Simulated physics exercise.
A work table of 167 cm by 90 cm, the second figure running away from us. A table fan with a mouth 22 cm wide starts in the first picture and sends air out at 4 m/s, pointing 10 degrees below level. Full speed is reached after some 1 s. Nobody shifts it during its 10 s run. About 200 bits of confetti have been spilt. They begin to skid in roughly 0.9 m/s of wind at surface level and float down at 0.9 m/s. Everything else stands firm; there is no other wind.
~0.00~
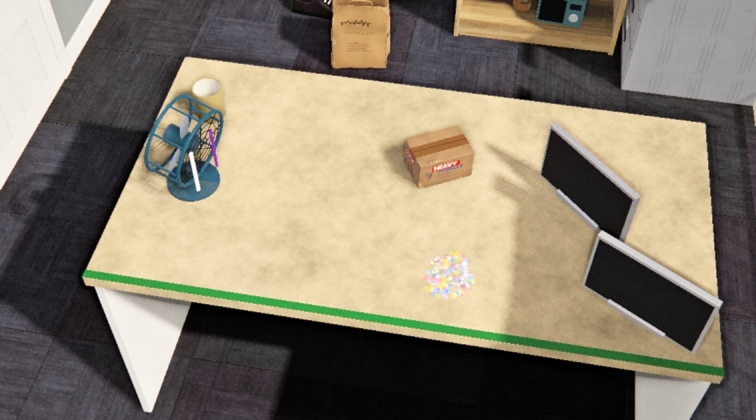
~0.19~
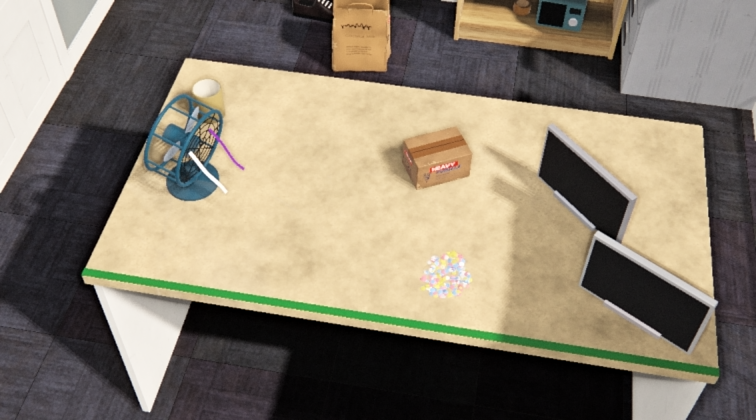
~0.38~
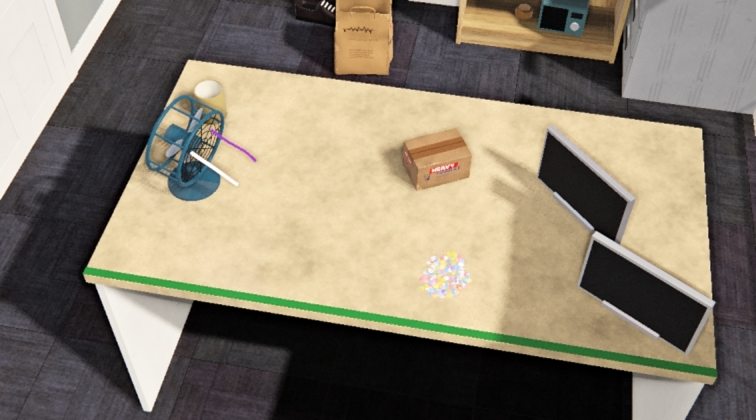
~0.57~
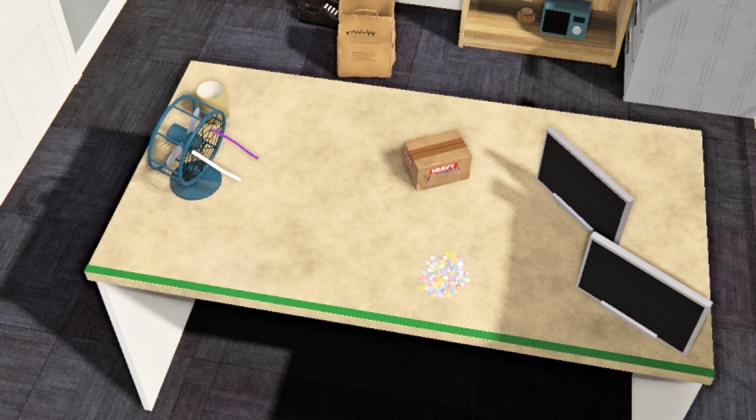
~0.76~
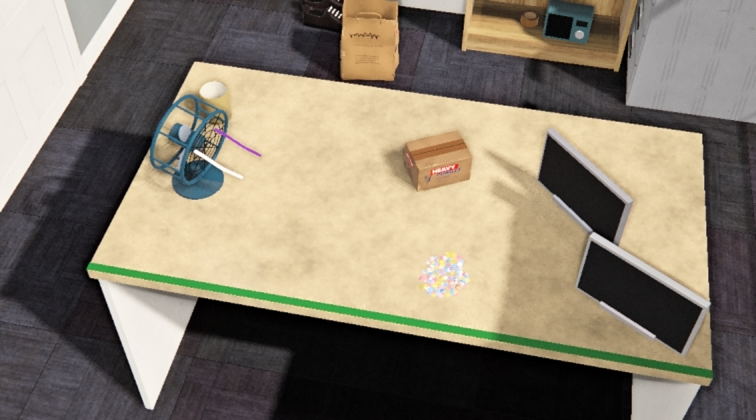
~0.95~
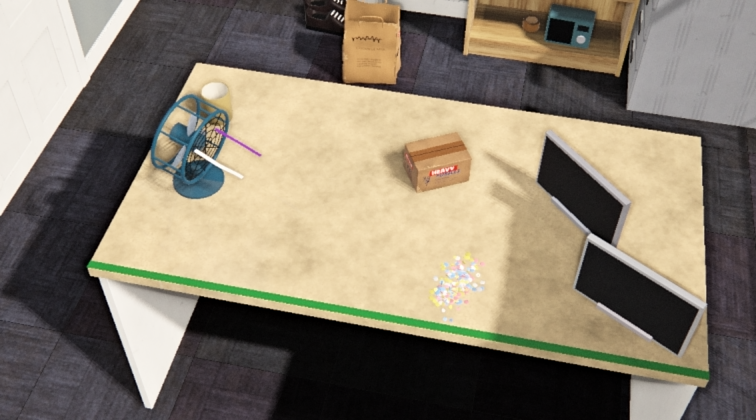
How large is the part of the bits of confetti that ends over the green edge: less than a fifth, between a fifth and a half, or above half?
Of the bits of confetti, above half end over the green edge.
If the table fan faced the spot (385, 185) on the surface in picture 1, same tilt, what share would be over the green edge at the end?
In that case some 100 per cent.
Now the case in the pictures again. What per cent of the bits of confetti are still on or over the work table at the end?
Some 0 per cent.
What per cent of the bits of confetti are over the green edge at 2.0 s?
Some 90 per cent.
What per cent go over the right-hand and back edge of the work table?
Roughly 10 % right-hand, 0 % back.
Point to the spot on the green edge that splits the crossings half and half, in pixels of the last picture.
Near (557, 353).
After 2.0 s, 91 % are over the green edge; 97 % have settled or left.
After 3.2 s, 92 % are over the green edge; 100 % have settled or left.
After 5.5 s, 92 % are over the green edge; 100 % have settled or left.
After 10.0 s, at the end, 92 % are over the green edge.
